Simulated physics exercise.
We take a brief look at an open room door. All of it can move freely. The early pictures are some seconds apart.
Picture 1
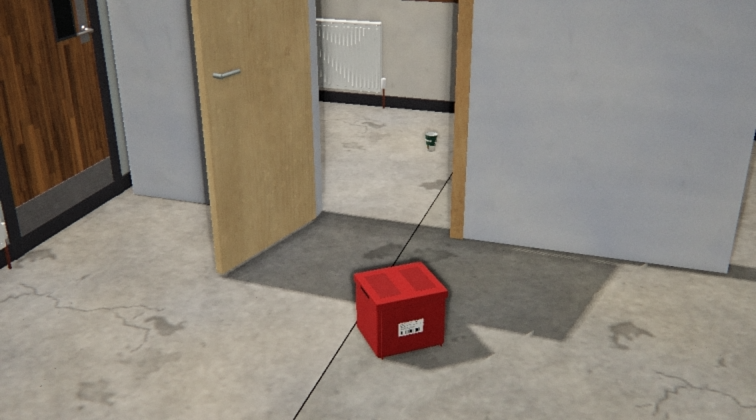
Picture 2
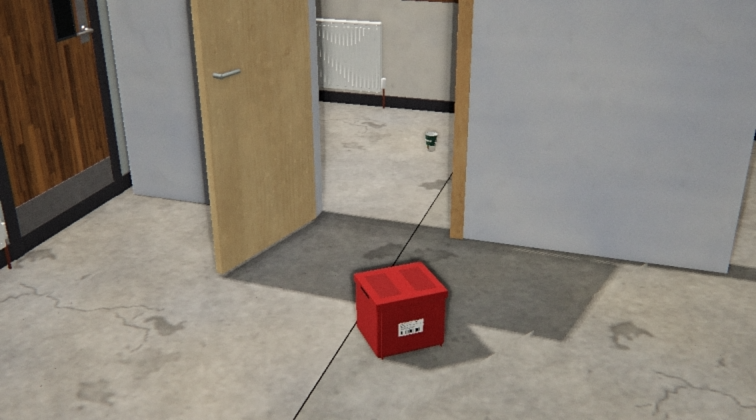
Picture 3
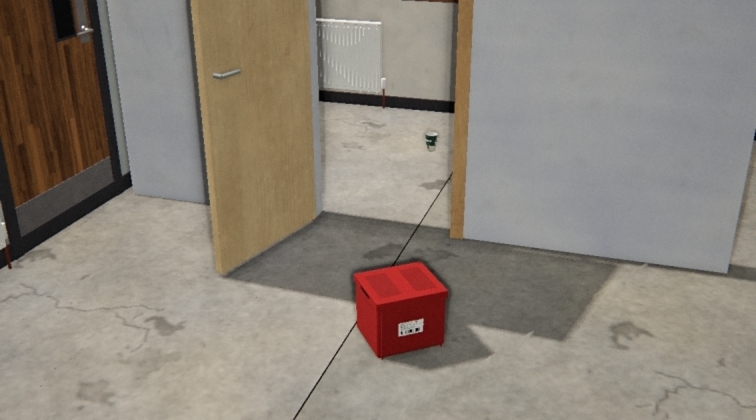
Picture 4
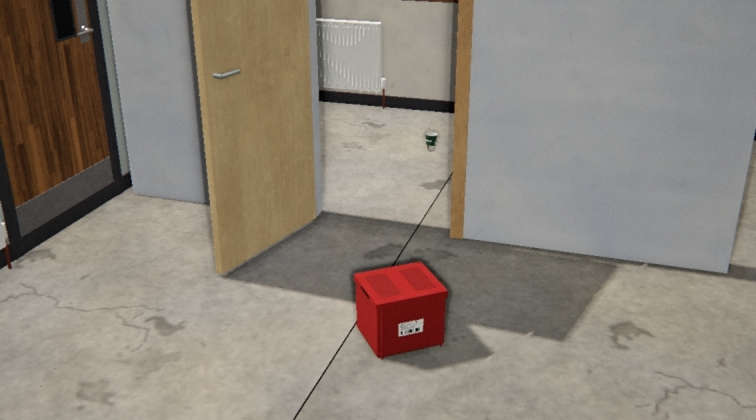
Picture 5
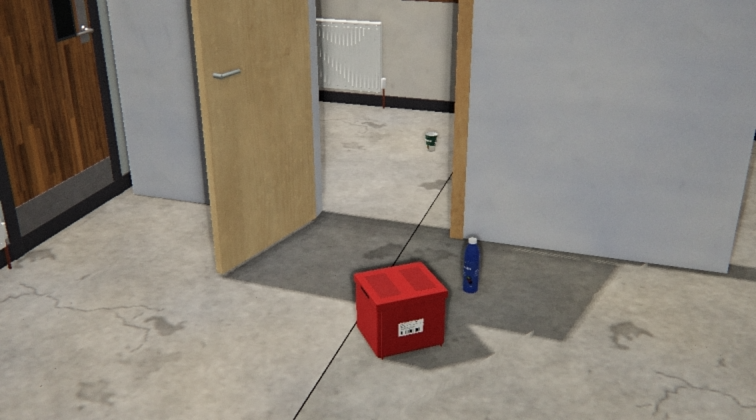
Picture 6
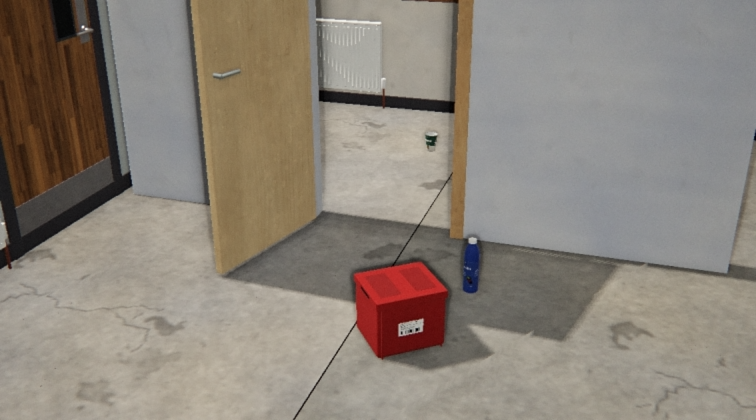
A red box sat on the concrete floor in front of a wide-open wooden door, and nothing moved until a blue bottle appeared upright near the doorway, to the right of the box.
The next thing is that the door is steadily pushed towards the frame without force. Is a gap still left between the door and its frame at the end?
No, there is no gap.
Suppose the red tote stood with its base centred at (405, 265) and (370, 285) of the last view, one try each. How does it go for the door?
In order, the door is hindered, then swings completely to.
Then, 0.70 s later than the last frame, door 67° open.
Then, 1.10 s later than the last frame, door 28° open.
When it is over, door 0° open; both as before. End places, in pixels of the last picture, blue bottle near (472, 265).
